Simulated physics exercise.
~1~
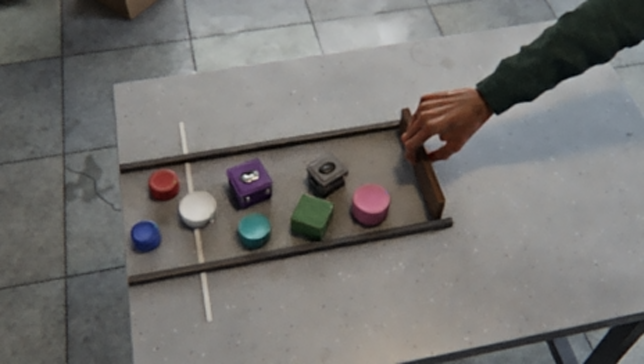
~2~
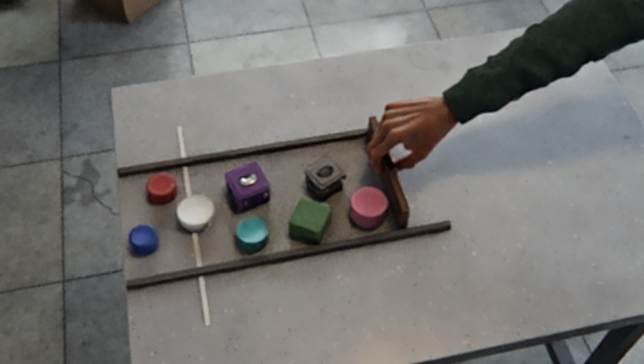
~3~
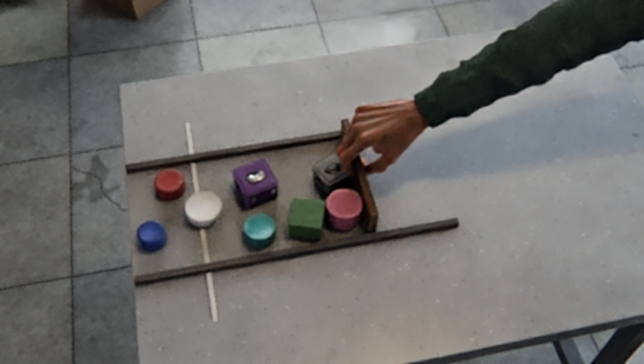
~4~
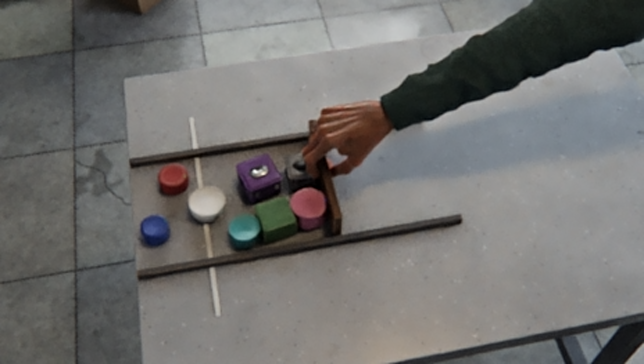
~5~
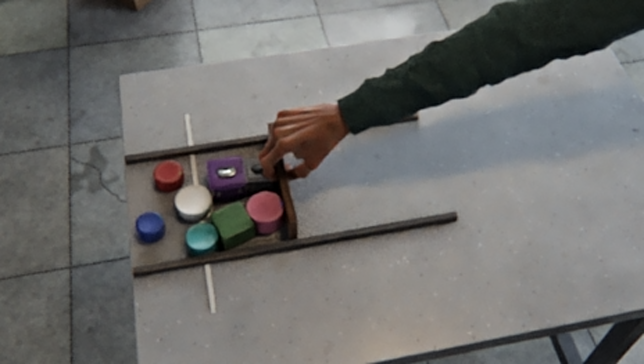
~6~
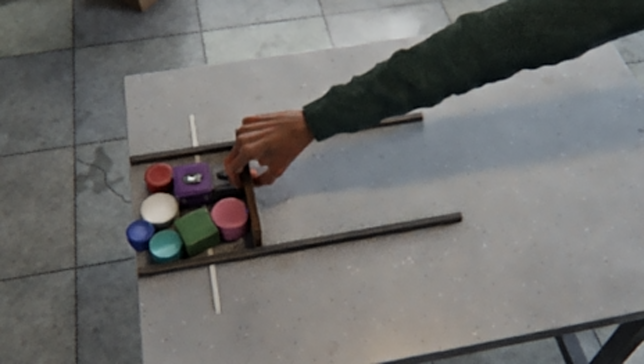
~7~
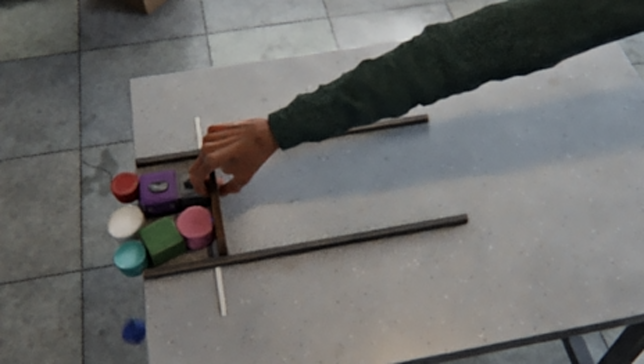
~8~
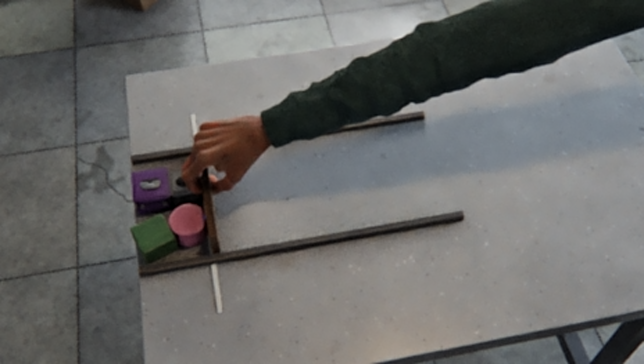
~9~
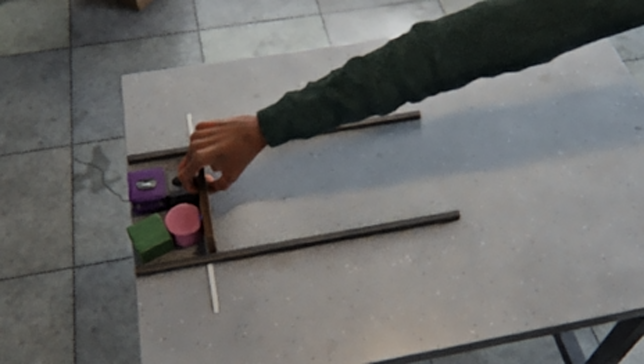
A hand slides a board left between rails, pushing four small objects off the table's edge.
